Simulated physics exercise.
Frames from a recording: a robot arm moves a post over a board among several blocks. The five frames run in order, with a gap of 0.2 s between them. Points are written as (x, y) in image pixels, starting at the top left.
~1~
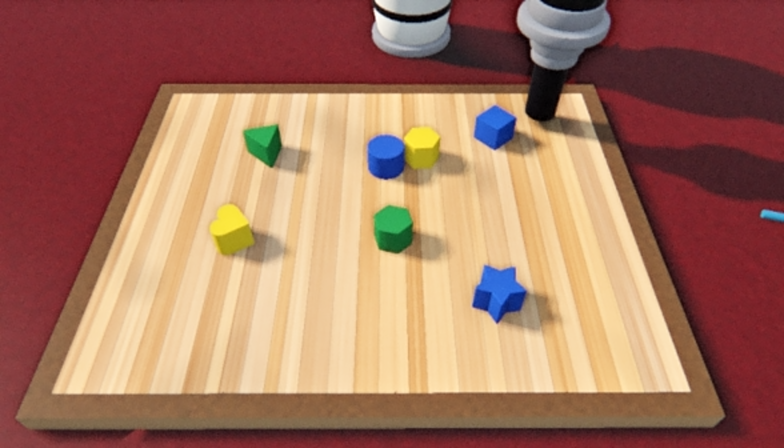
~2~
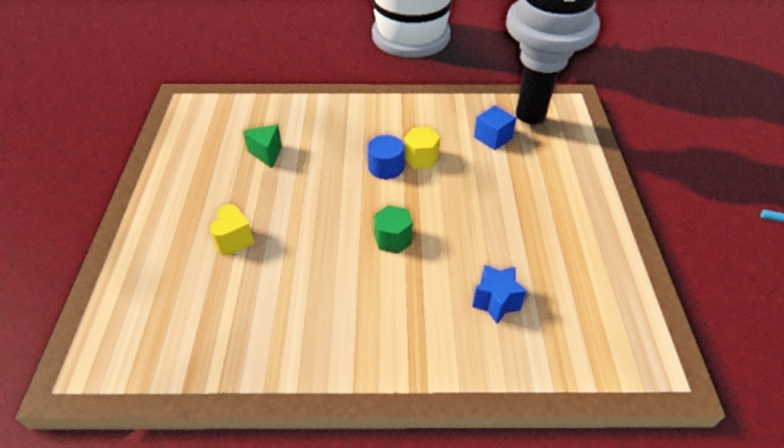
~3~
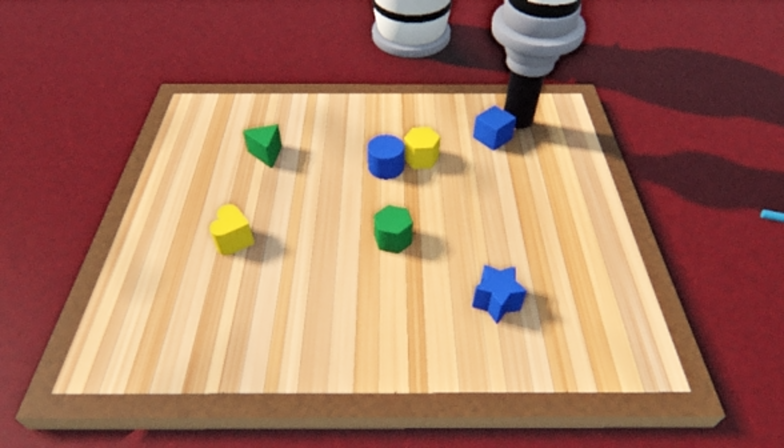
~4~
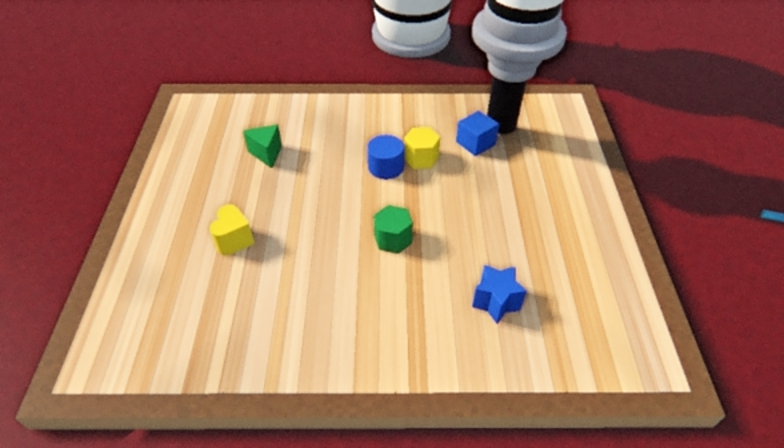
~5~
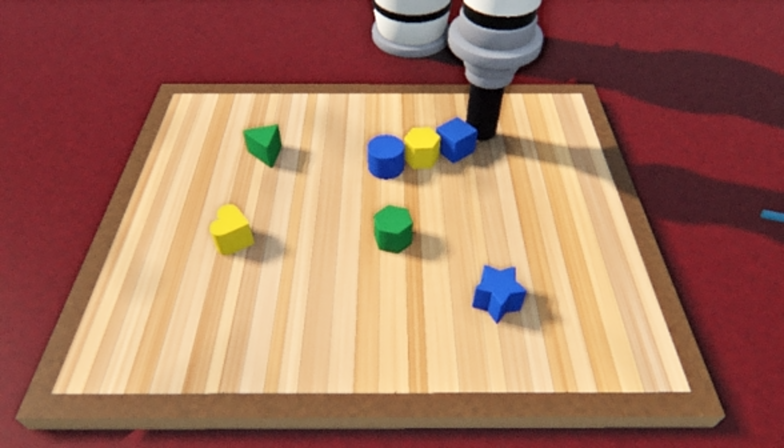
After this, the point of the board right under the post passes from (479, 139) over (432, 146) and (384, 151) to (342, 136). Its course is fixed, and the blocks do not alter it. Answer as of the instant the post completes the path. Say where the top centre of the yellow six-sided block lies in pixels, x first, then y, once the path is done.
If I read the scene right, the answer is (324, 161).
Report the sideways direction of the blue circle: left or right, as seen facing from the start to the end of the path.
Toward the left.
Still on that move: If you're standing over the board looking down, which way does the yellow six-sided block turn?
Seen from above, its turn is counter-clockwise.
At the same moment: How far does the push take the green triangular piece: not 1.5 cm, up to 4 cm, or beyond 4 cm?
Displacement: Within 1.5 cm.
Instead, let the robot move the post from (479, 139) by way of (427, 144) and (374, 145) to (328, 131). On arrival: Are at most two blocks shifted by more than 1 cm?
In short: No.
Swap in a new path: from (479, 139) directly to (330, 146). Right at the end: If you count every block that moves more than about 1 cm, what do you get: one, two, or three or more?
The way I see it, the answer is three or more.
What follows on the original path. One third of the way, post (433, 138); blue circle (348, 159); yellow six-sided block (378, 146); blue square piece (409, 138).
Two thirds of the way, post (383, 142); blue circle (308, 178); yellow six-sided block (332, 158), turned 20° anticlockwise; blue square piece (360, 145), turned 15° anticlockwise.
At the end, post (342, 127); green triangular piece in place; blue circle (302, 183); yellow six-sided block (324, 161), turned 30° anticlockwise; blue square piece (349, 145), turned 25° anticlockwise.
